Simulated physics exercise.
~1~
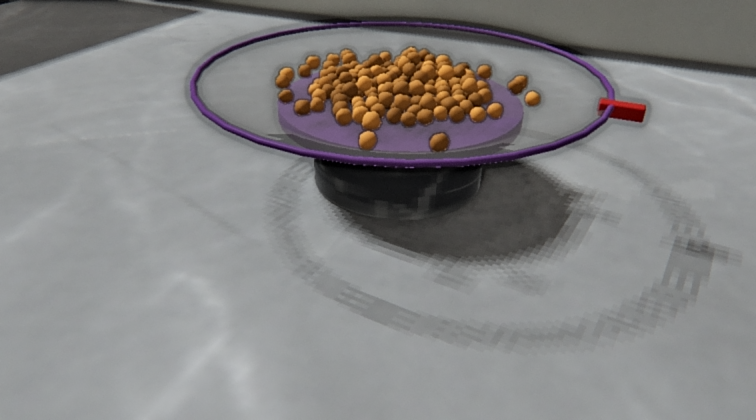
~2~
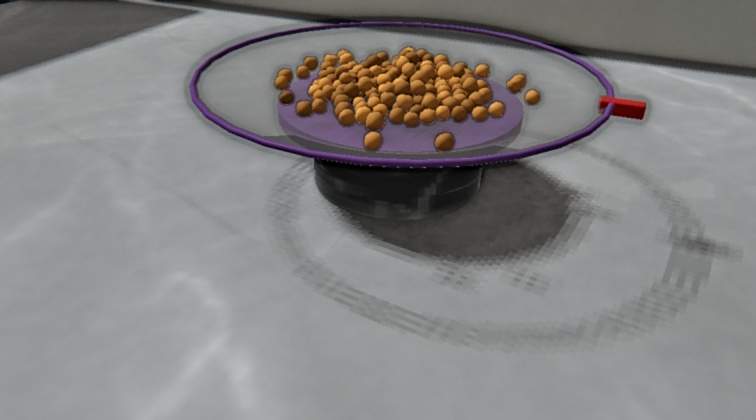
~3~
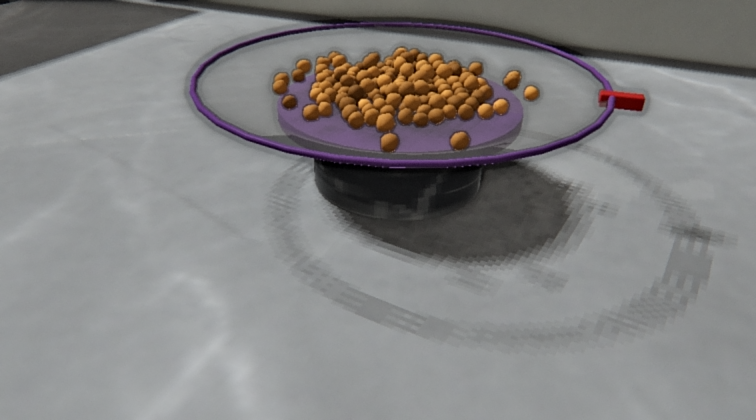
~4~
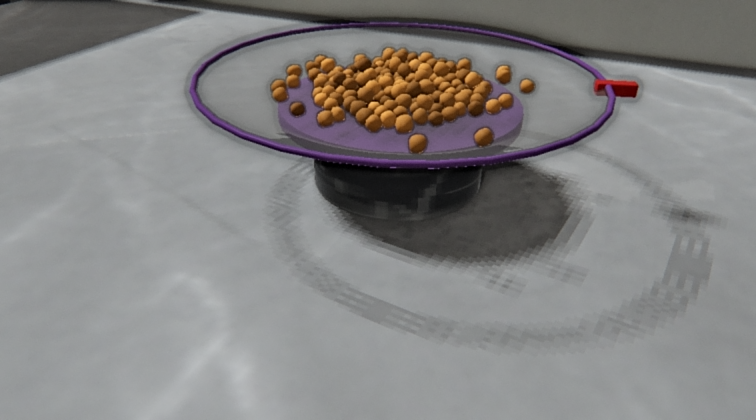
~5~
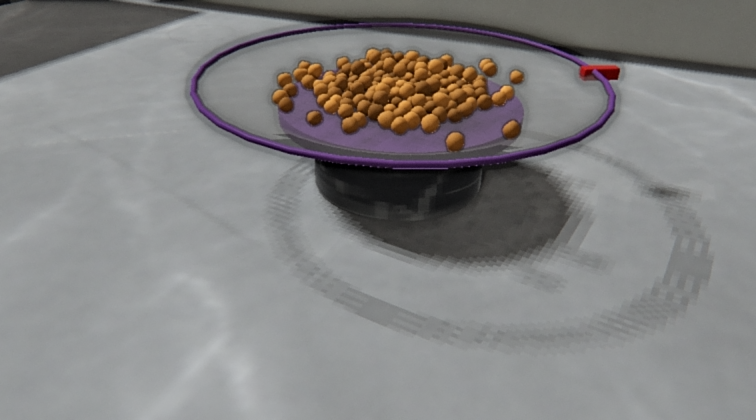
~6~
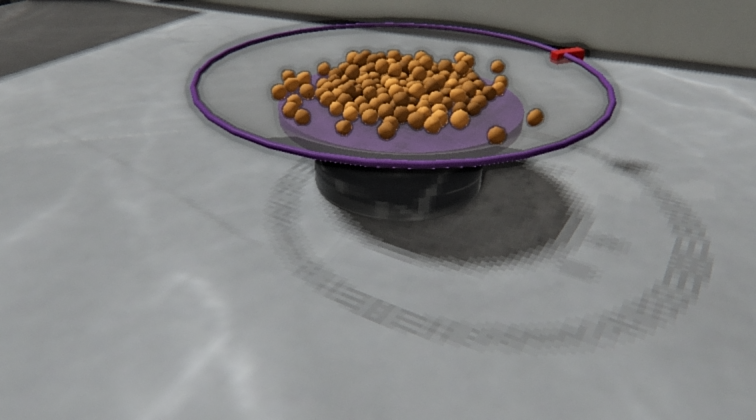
Glass dish with a purple rim and red tag turning counterclockwise faster and faster, carrying a heap of roasted chickpeas around.
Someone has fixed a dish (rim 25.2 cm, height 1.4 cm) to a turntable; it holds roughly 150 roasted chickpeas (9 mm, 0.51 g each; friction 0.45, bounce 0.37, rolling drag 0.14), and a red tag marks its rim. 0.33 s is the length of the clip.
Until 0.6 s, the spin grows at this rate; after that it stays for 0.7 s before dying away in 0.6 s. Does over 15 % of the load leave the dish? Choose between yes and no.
I choose yes.
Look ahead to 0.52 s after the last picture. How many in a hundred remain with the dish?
Load share: Close to 100 per cent.
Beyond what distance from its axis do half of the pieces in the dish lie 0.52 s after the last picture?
Roughly 9.0 cm from the centre line.
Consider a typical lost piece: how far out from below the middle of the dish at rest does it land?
I'd put it at around 18 cm.
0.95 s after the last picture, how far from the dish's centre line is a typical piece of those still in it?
Around 10.5 cm.
Then, 0.52 s after the last picture, dish 100 %; middle of the pieces not yet landed near (408, 84).
Then, 0.95 s after the last picture, fallen behind where it stops 5 %, fallen in front of where it stops 5 %, fallen left of where it stops 5 %, dish 55 %, in the air 20 %; middle of the pieces not yet landed near (395, 77).
Then, 1.34 s after the last picture, fallen behind where it stops 20 %, fallen in front of where it stops 20 %, fallen left of where it stops 20 %, fallen right of where it stops 15 %, dish 25 %; middle of the pieces not yet landed near (414, 83).
Then, 1.72 s after the last picture, fallen behind where it stops 20 %, fallen in front of where it stops 20 %, fallen left of where it stops 20 %, fallen right of where it stops 15 %, dish 25 %; middle of the pieces not yet landed near (408, 86).
In the end, fallen behind where it stops 20 %, fallen in front of where it stops 20 %, fallen left of where it stops 20 %, fallen right of where it stops 15 %, dish 25 %.
